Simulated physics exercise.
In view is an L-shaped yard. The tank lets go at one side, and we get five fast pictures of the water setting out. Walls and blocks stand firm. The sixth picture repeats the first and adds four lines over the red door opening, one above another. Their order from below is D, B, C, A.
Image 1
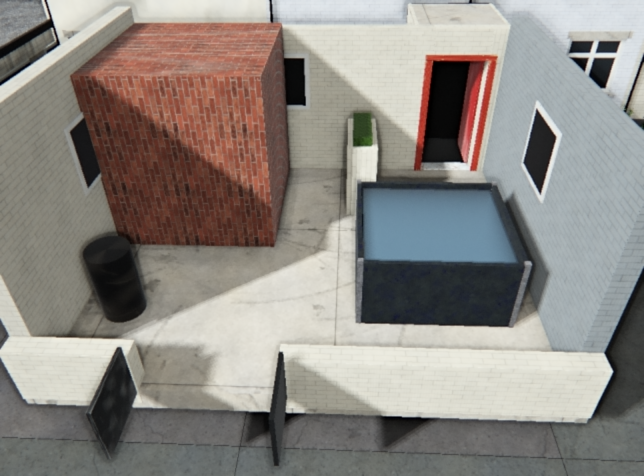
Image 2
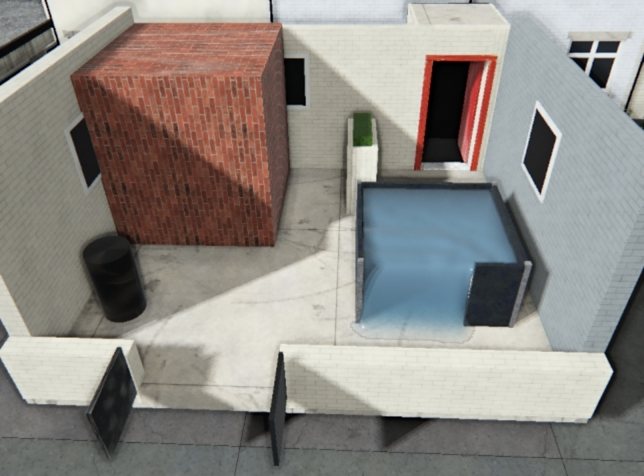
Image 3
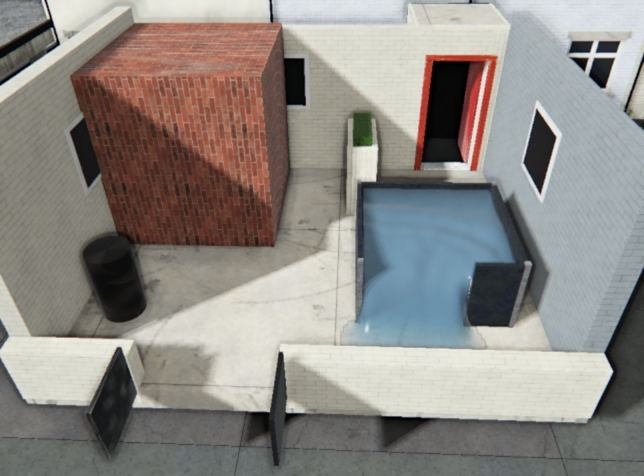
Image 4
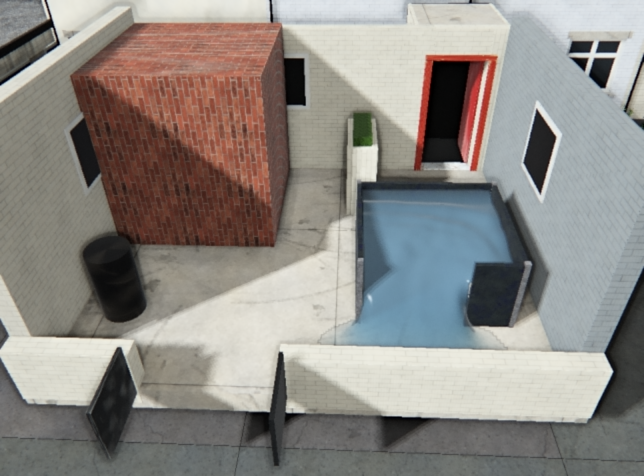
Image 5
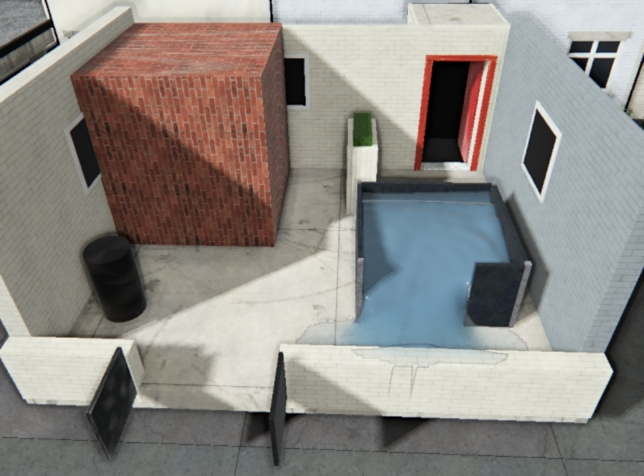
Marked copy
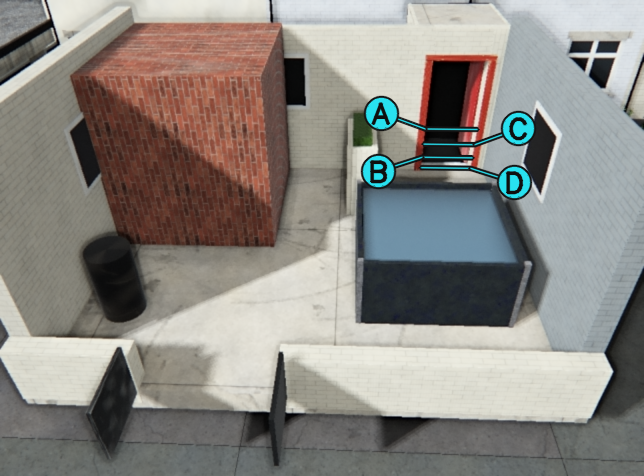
The footage shows a walled yard with a brick block, a dark barrel and a full tank near a red doorway; part of the tank's front wall opens and water pours out across the ground to the low front wall.
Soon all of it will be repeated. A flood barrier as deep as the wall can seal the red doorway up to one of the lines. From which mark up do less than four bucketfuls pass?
Take B.
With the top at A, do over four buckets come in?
No.
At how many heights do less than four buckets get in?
Three.
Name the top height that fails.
Height D.
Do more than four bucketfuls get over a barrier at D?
Yes, that goes wrong.
In cyan, A at (451, 129); B at (447, 157); C at (449, 144); D at (445, 168); from the bottom up D, B, C, A.
For height A, nothing gets over.
For height B, a bucket or two gets in.
For height C, nothing gets over.
For height D, dozens of bucketfuls pour in.
